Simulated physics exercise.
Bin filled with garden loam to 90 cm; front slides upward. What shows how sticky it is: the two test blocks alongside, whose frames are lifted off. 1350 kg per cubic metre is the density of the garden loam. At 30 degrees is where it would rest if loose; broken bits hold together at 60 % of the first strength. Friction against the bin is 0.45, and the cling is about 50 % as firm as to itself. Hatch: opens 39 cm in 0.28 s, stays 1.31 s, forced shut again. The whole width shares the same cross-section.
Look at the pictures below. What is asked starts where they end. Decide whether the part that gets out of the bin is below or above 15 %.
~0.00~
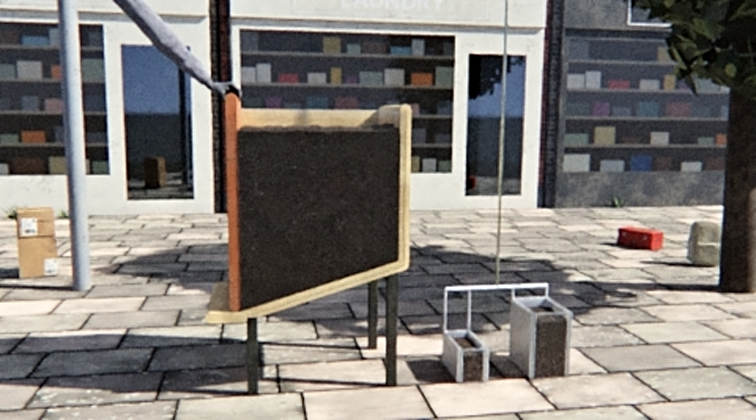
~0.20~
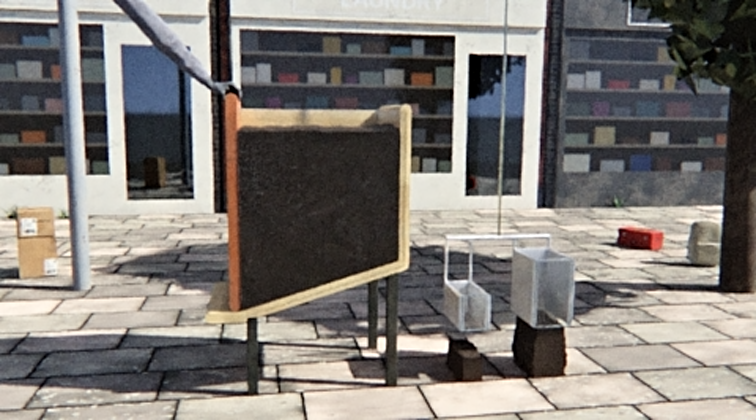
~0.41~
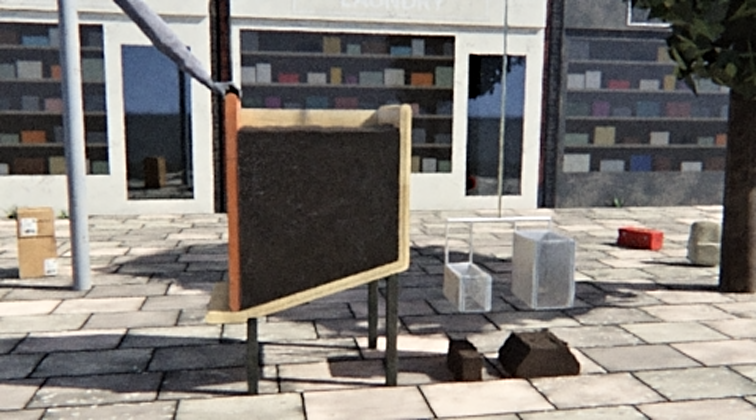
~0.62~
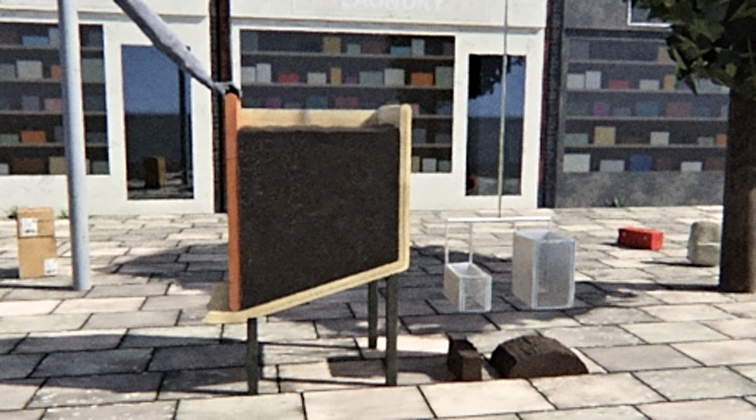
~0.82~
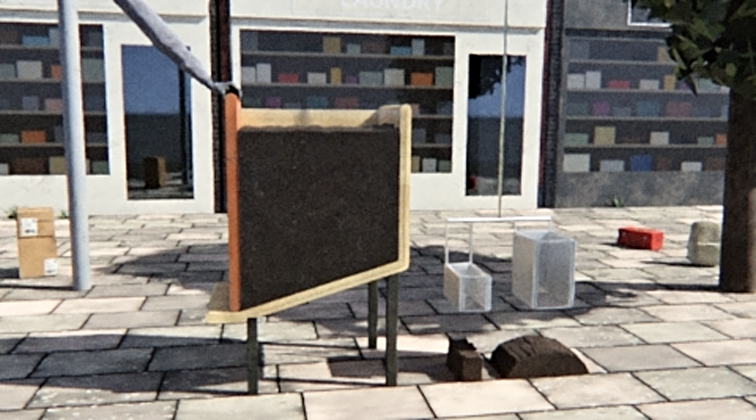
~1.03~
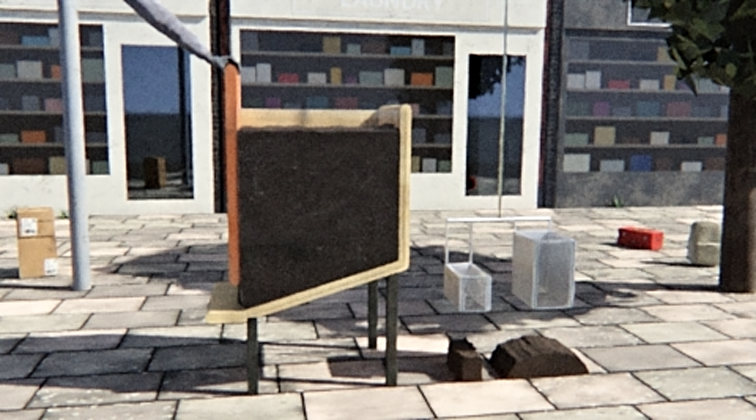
Prediction - higher than 15 percent.
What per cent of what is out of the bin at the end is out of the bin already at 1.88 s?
I'd say near 40 per cent.
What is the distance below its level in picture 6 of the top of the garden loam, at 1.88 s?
Roughly 4 centimetres, give or take.
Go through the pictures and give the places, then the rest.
The first frame shows top of the hatch at (231, 99), not yet moved; highest point of the garden loam at (299, 129); test blocks 15 cm, 31 cm high (left to right).
The second frame shows top of the hatch at (231, 99), not yet moved; highest point of the garden loam at (299, 129); test blocks 15 cm, 29 cm high (left to right).
The third frame shows top of the hatch at (231, 99), not yet moved; highest point of the garden loam at (299, 129); test blocks 15 cm, 18 cm high (left to right).
The fourth frame shows top of the hatch at (231, 99), not yet moved; highest point of the garden loam at (299, 129); test blocks 15 cm, 15 cm high (left to right).
The fifth frame shows top of the hatch at (231, 99), not yet moved; highest point of the garden loam at (299, 129); test blocks 15 cm, 15 cm high (left to right).
The sixth frame shows top of the hatch at (230, 70), moved 13 cm; highest point of the garden loam at (276, 129); test blocks 15 cm, 15 cm high (left to right).
By 1.42 s, the hatch is 39 cm open and 2 % is out.
By 1.88 s, the hatch is 39 cm open and 12 % is out.
By 2.34 s, the hatch is 39 cm open and 19 % is out.
By 2.80 s, the hatch is 10 cm open and 26 % is out.
By 3.36 s, at the end, the hatch is shut and 27 % is out.
